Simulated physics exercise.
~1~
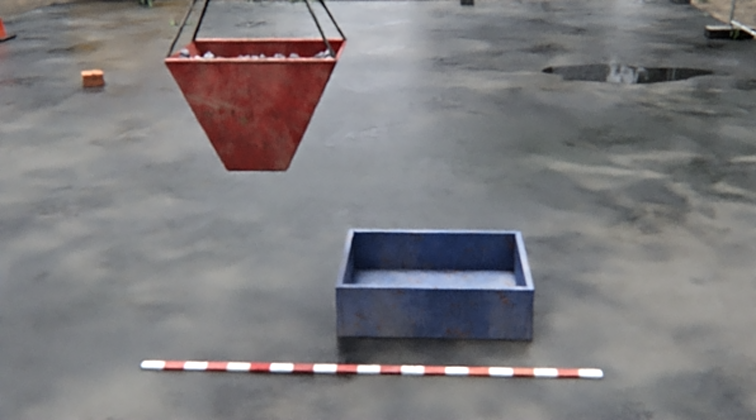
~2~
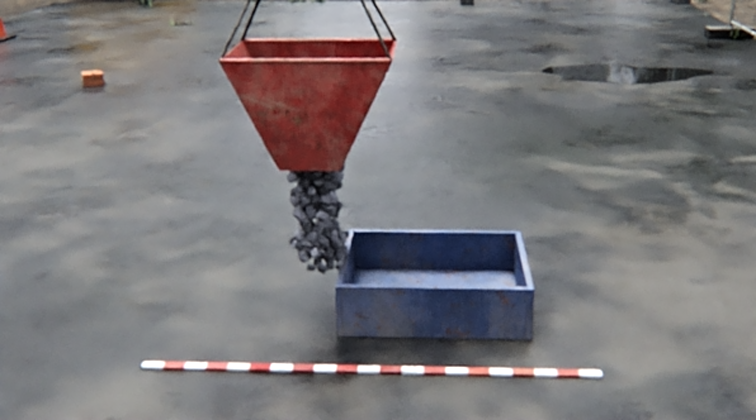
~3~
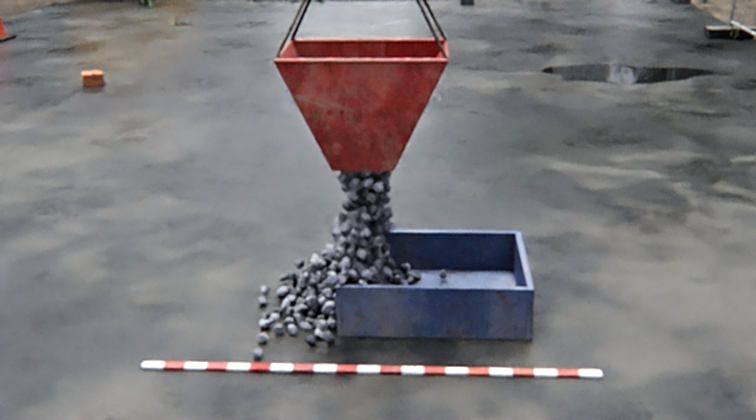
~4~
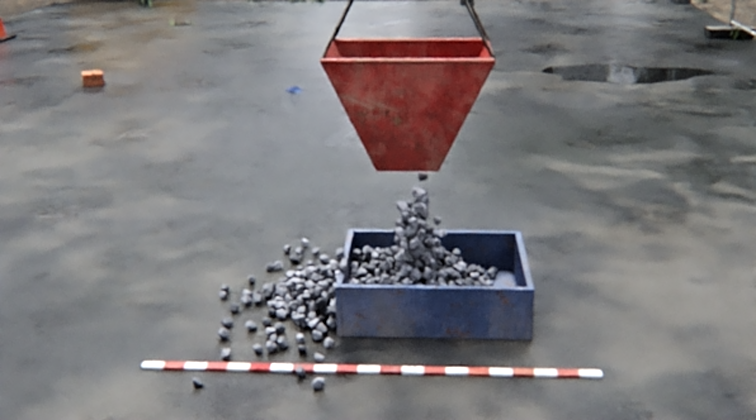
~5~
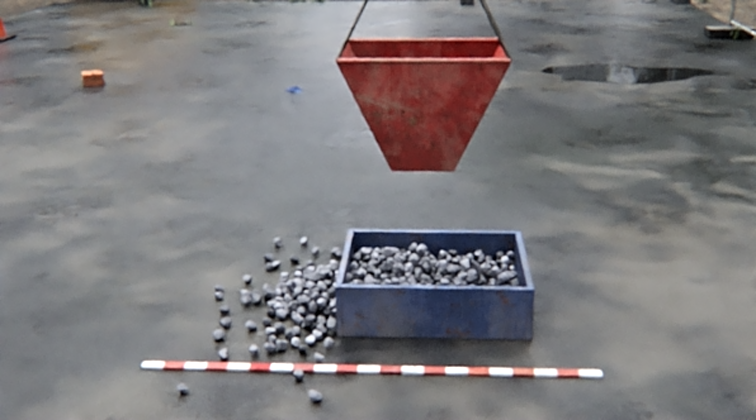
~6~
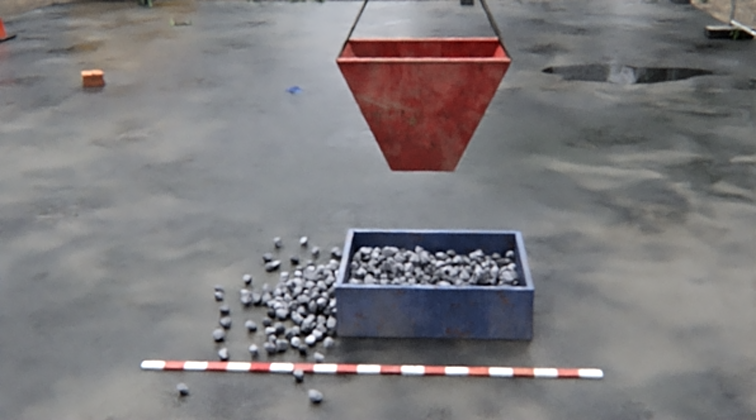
To begin with, a red skip filled with grey stones hangs from cables above wet, dark ground, up and to the left of an open blue bin, with a red-and-white striped staff lying in front. As the skip moves right, stones pour from its bottom, starting just left of the bin. The stream travels with it, spilling some stones onto the ground and then falling inside the bin. The flow thins and stops as the skip empties and comes to rest above the bin. Finally, most stones lie in the bin, while a smaller scattering remains on the ground to its left.
